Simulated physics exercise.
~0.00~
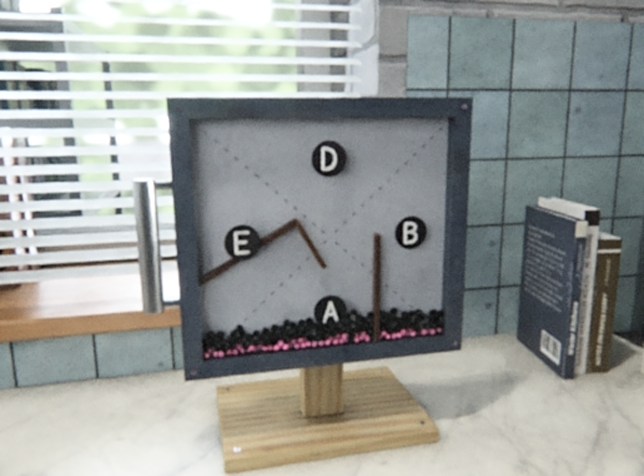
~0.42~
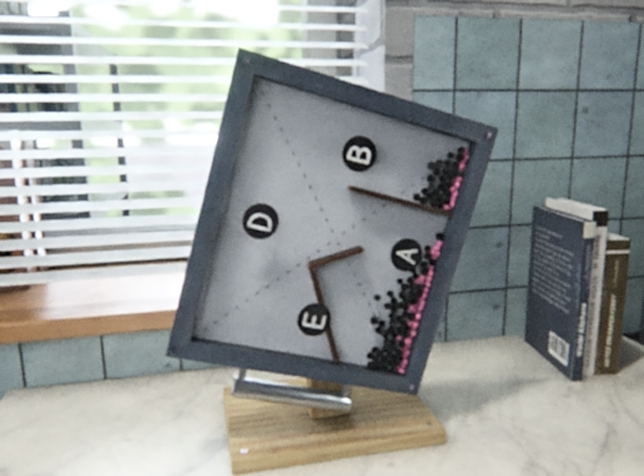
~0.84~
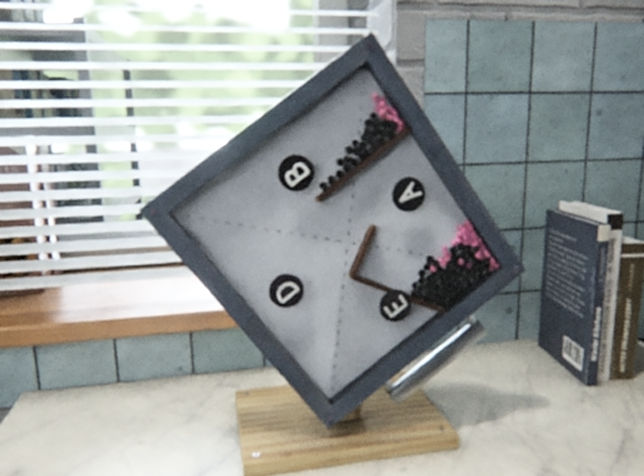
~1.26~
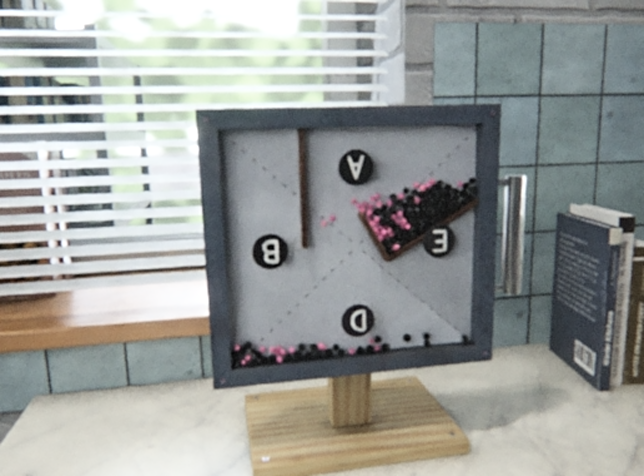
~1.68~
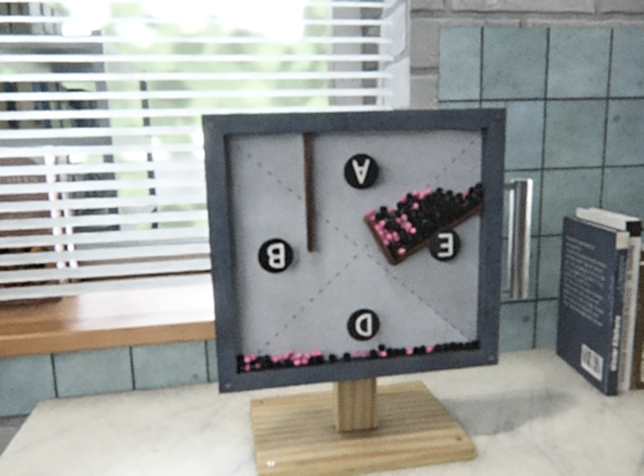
On a pale counter by a window with blinds, a framed square box on a wooden stand turned anticlockwise until it was upside down, its black and pink beads sliding and spilling, and finally most rested on the bent ledge while others lay along the bottom.
